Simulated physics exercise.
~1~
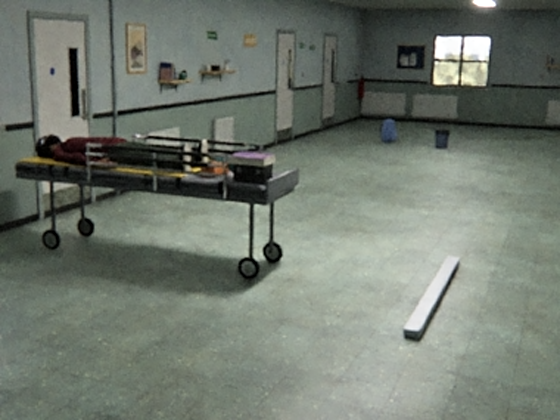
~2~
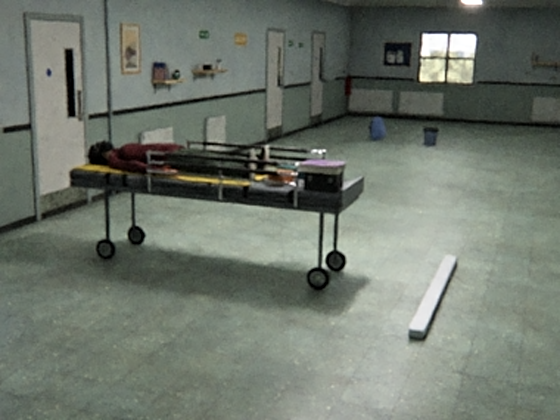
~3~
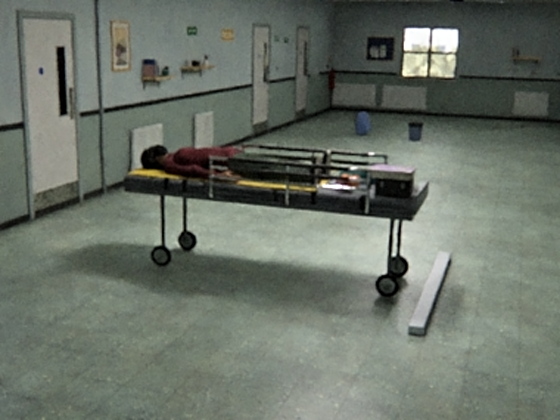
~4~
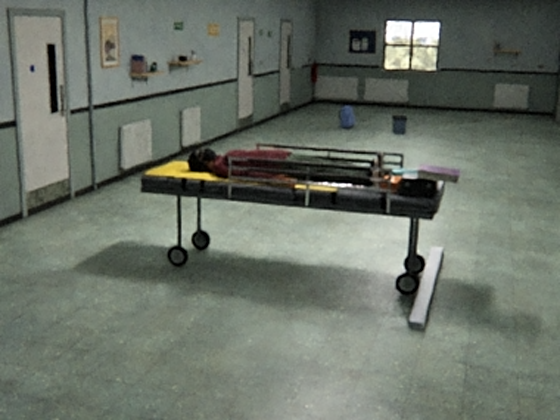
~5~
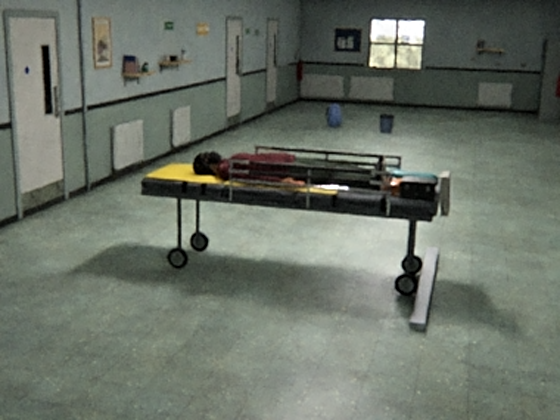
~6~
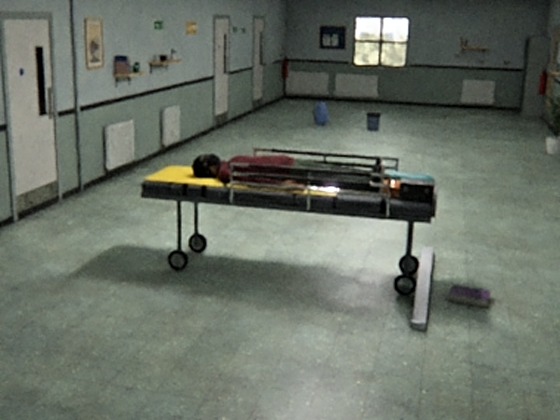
In a dim, tiled hall with green walls and a bright window at the far end, a wheeled stretcher carries a person in dark red, lying flat with several small objects near the feet. It rolls feet first to the right, towards a low pale sill on the floor. Its front wheels reach the sill and it stops abruptly. The purple folder slides over the foot end, tips upright and falls, landing flat on the floor beyond the sill. The person and the other items remain on the motionless stretcher.
